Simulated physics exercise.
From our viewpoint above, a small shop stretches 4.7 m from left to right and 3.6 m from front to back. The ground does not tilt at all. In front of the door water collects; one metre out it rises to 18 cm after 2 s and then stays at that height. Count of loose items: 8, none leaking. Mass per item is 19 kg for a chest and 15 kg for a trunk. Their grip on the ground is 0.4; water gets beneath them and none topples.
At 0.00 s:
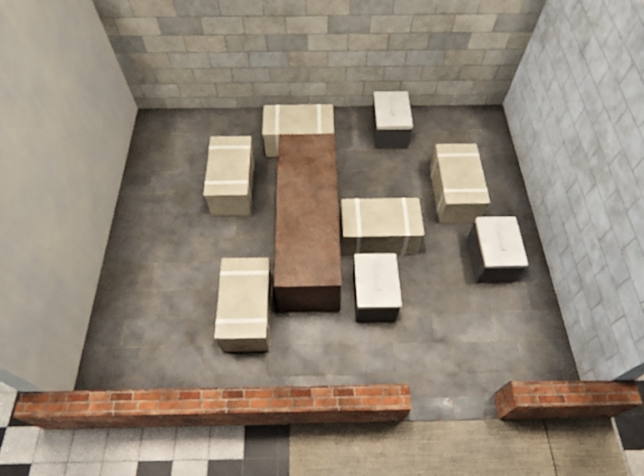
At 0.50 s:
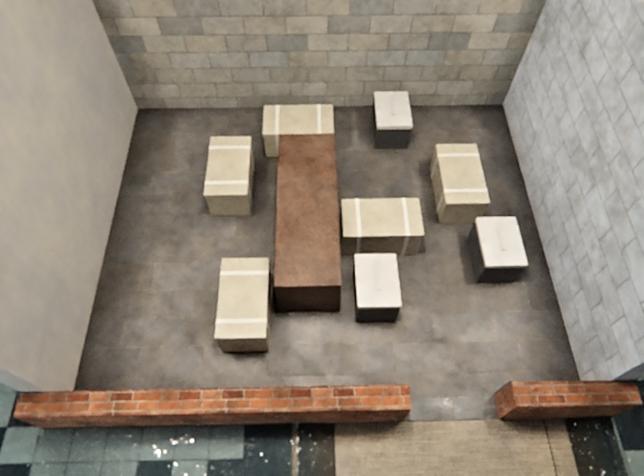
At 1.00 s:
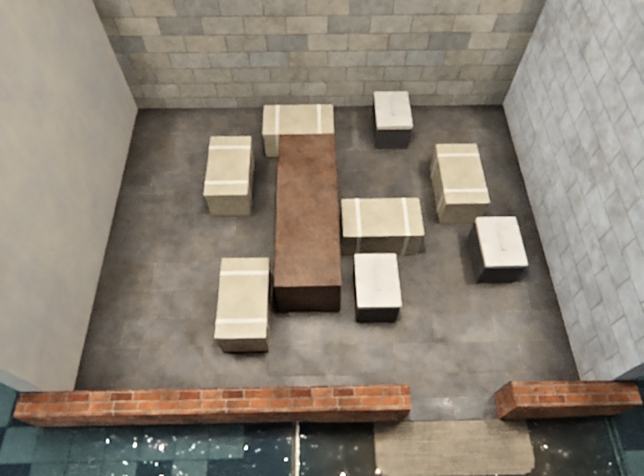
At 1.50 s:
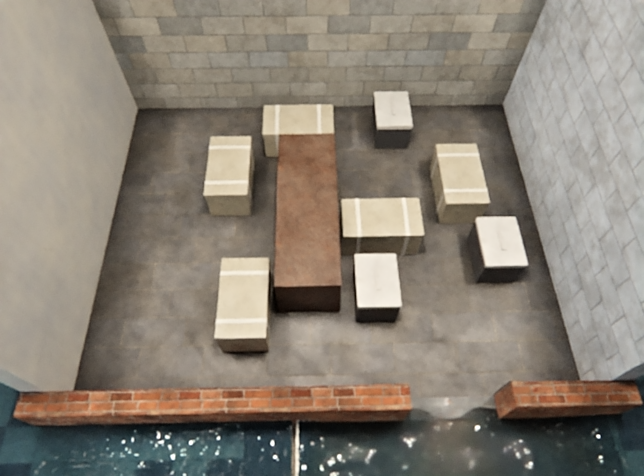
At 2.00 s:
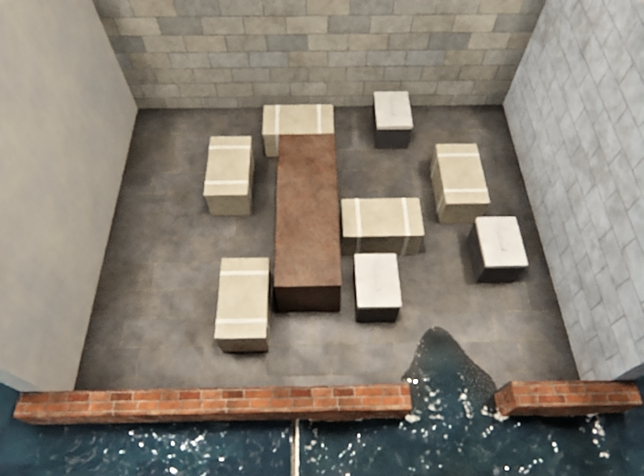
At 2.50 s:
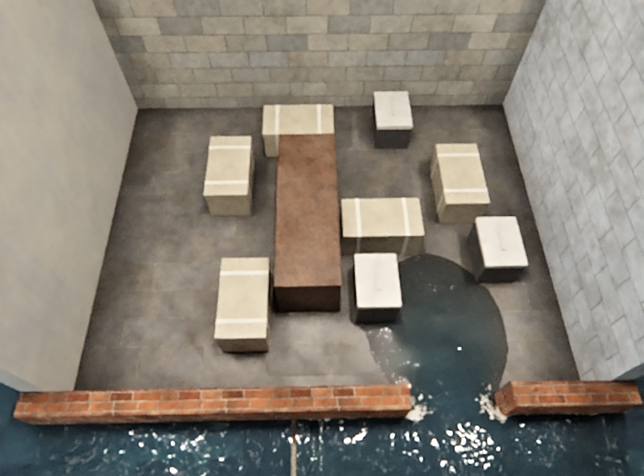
Dark water rises outside the brick wall, then spreads through the gap onto the floor.
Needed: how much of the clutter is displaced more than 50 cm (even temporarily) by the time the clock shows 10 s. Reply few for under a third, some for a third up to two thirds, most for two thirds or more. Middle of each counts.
Some.
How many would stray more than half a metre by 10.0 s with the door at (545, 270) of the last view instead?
You'd get 3 in that case.
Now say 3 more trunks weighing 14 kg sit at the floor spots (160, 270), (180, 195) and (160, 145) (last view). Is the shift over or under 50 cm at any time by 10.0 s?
Result, in listed order: Not exceeded / not exceeded / not exceeded.
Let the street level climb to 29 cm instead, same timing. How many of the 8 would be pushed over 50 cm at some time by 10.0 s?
In that case the number is 5.
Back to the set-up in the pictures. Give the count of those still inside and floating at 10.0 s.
Just then, the number is 4.
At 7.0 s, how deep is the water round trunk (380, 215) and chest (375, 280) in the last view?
Around 6 cm and 6 cm.
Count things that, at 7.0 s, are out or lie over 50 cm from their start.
Tally: 2.
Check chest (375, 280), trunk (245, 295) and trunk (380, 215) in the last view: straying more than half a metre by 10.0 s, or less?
Result, in order: Stayed within / stayed within / exceeded.
After 3.5 s 0 of 8 are over 50 cm from their spots; 0 afloat.
After 4.5 s 2 of 8 are over 50 cm from their spots; 0 afloat.
After 7.0 s 2 of 8 are over 50 cm from their spots; 2 afloat.
After 10.0 s 3 of 8 are over 50 cm from their spots, and 3 have been at some point; 4 afloat.
